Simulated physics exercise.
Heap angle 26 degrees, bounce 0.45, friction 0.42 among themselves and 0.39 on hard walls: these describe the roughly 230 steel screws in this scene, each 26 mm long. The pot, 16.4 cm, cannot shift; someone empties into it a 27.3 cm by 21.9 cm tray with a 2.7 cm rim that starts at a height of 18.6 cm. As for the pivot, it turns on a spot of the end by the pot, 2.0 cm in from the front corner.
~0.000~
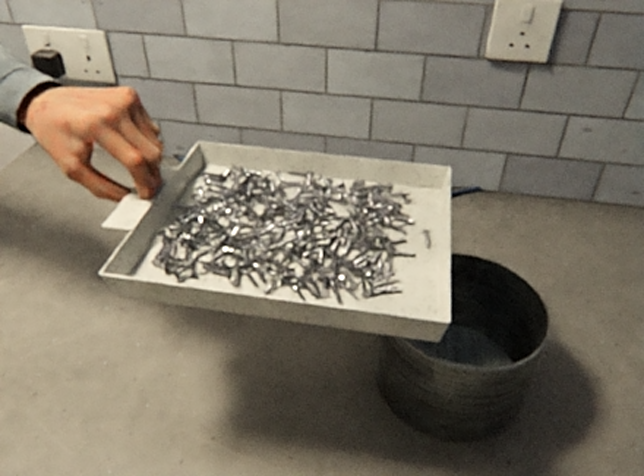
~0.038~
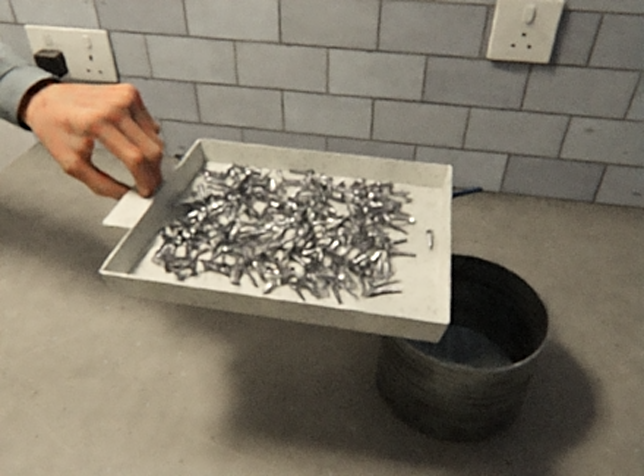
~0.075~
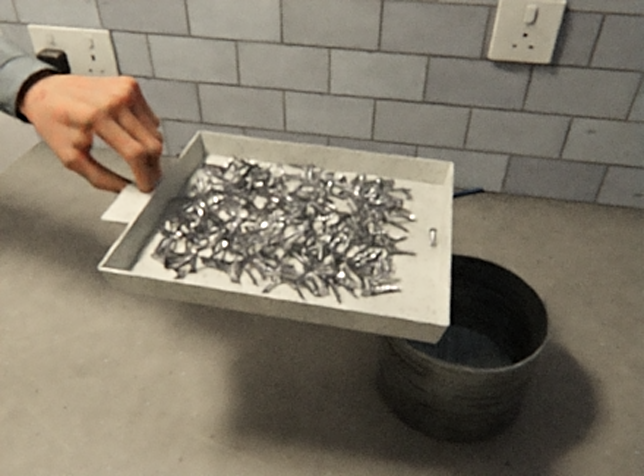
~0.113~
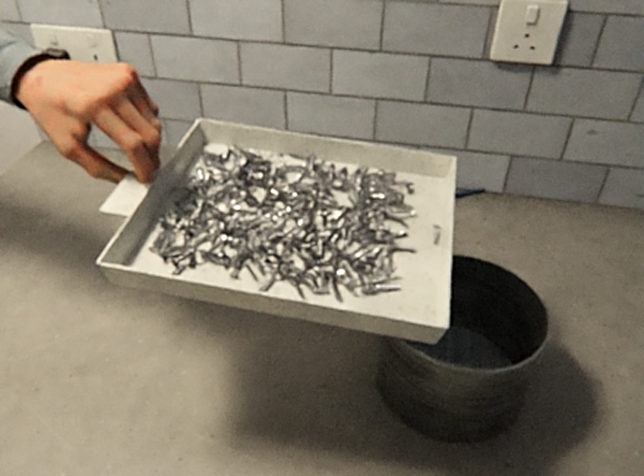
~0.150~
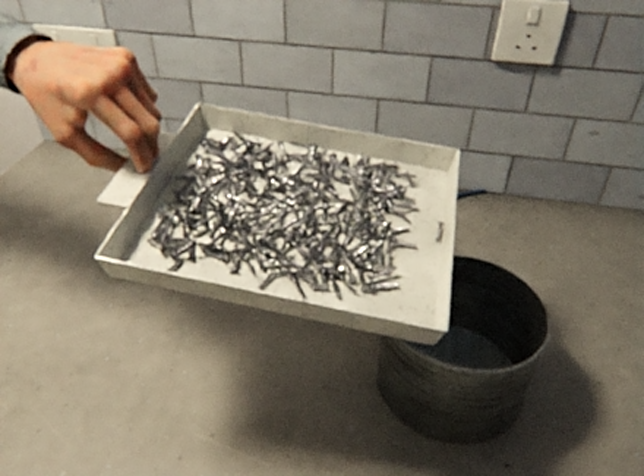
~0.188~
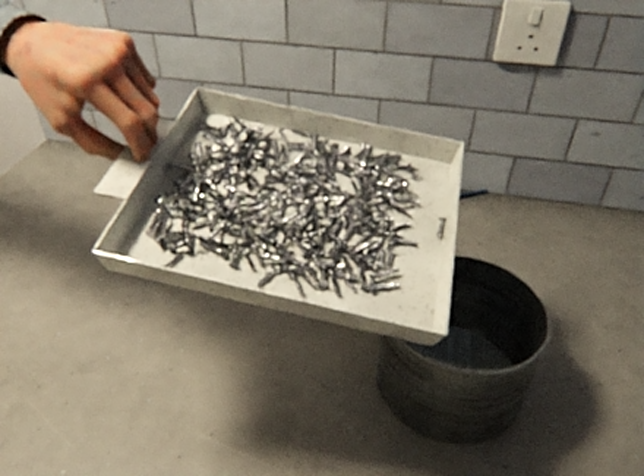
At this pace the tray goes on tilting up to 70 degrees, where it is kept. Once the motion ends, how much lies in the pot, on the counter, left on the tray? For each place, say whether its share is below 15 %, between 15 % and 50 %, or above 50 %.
At the end, pot: Minor; counter: Major; left on the tray: Middling.
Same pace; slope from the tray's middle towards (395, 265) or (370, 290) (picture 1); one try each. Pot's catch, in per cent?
Roughly 25 per cent on the first try and 0 per cent on the second.
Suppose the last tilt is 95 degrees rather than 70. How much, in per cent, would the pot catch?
In that case some 0 per cent.
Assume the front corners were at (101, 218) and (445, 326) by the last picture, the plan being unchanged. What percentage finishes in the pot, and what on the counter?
Split: Pot = 5, counter = 75.
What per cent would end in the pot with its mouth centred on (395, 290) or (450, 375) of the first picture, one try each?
Roughly 0 per cent, then 35 per cent.
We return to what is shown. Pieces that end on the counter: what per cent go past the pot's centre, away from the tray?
Share: Around 30 %.
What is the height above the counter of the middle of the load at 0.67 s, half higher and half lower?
Some 24 cm.
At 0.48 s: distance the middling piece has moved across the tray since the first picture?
Displacement on the tray: About 3 cm.
Then, at 0.48 s, tilt 42 degrees; the tray holds 100 %, the pot 0 %.
After 0.67 s, tilt 60 degrees; the tray holds 100 %, the pot 0 %.
After 0.98 s, tilt 70 degrees; the tray holds 50 %, the pot 0 %.
In the end, at 2.2 s, pot 0 %, counter 70 %, tray 30 %.
